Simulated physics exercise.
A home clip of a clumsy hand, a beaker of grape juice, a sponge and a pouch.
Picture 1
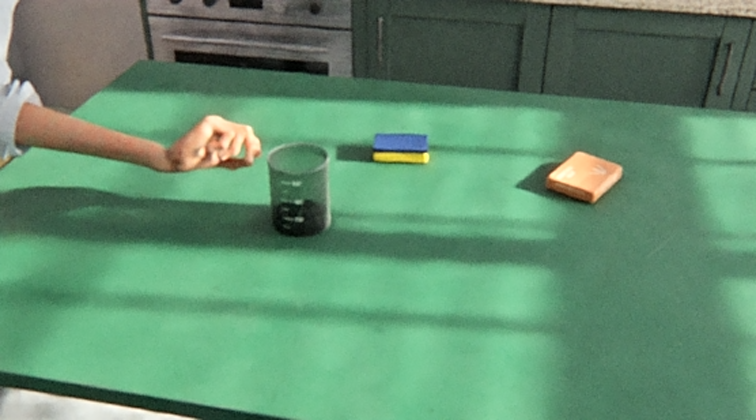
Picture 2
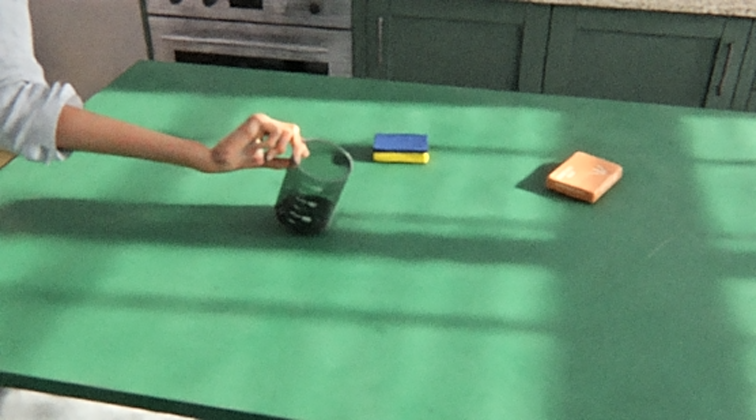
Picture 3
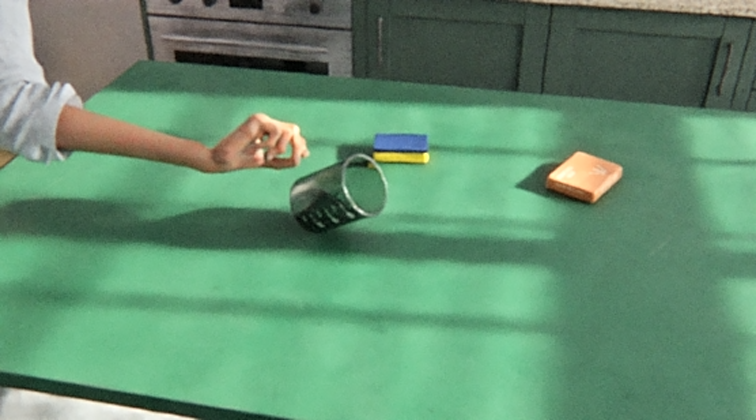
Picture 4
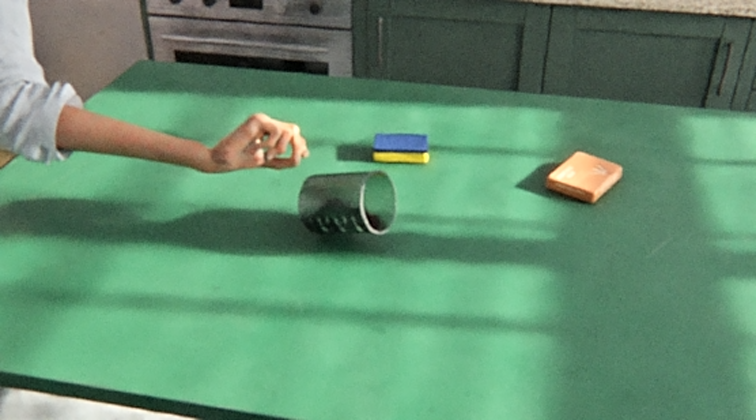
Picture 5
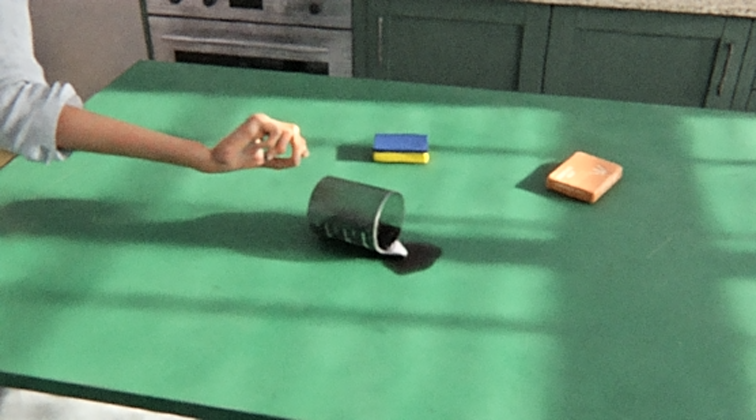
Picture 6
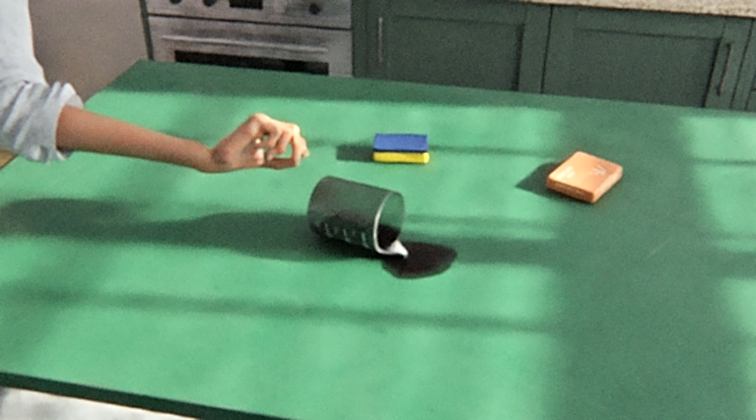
On a green kitchen table, a hand pushed over a beaker of dark liquid, which toppled to the right and spilled a small, spreading puddle, while a sponge and an orange-brown pouch stayed still.
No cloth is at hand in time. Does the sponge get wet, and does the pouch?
The sponge remains untouched; the pouch remains untouched.
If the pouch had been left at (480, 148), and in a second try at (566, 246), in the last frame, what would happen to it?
First it stays dry, then it gets wet.
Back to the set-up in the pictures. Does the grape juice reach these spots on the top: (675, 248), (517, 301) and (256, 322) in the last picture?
First clear of it, second wet, third clear of it.
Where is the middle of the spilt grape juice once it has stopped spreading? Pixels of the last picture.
Around (534, 299).
Soon after, the puddle covers about as much as a plate; the sponge is dry; the pouch is dry.
In the end, the puddle covers about as much as a plate; the sponge is dry; the pouch is dry.
